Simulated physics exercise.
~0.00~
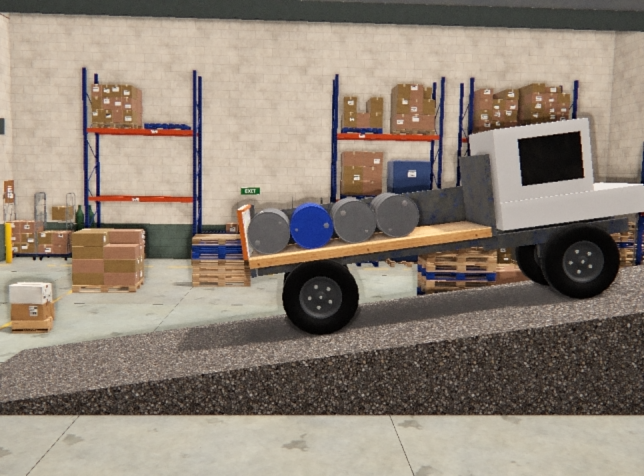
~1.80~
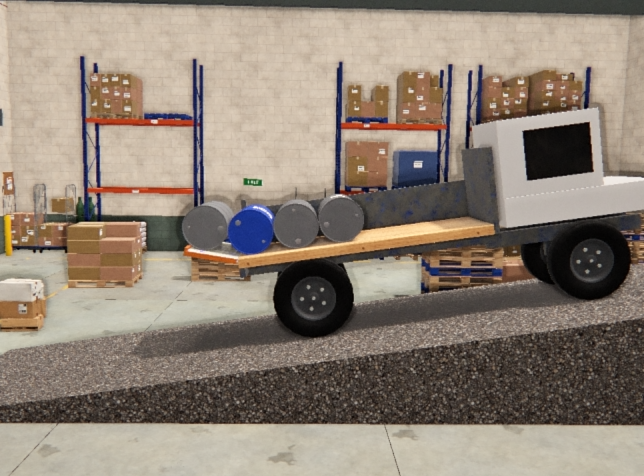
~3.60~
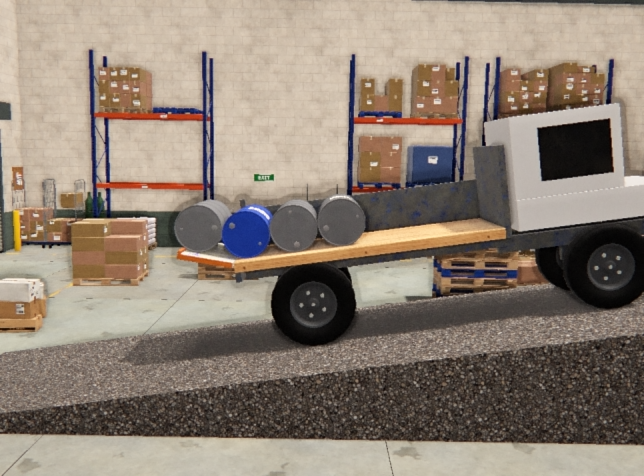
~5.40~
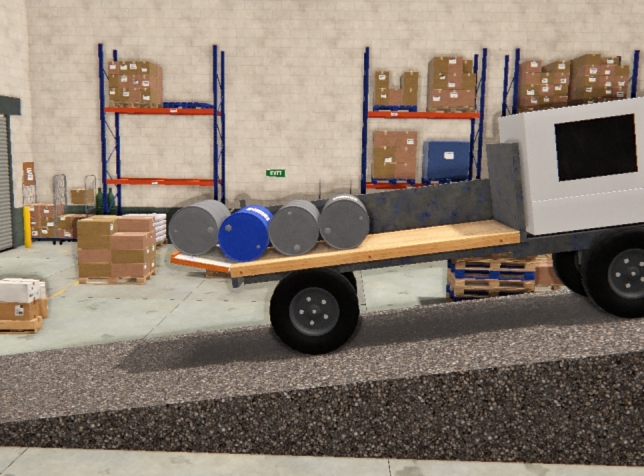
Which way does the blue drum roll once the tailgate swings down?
The blue drum rolls to the left, toward the lowered tailgate at the lower end of the bed.
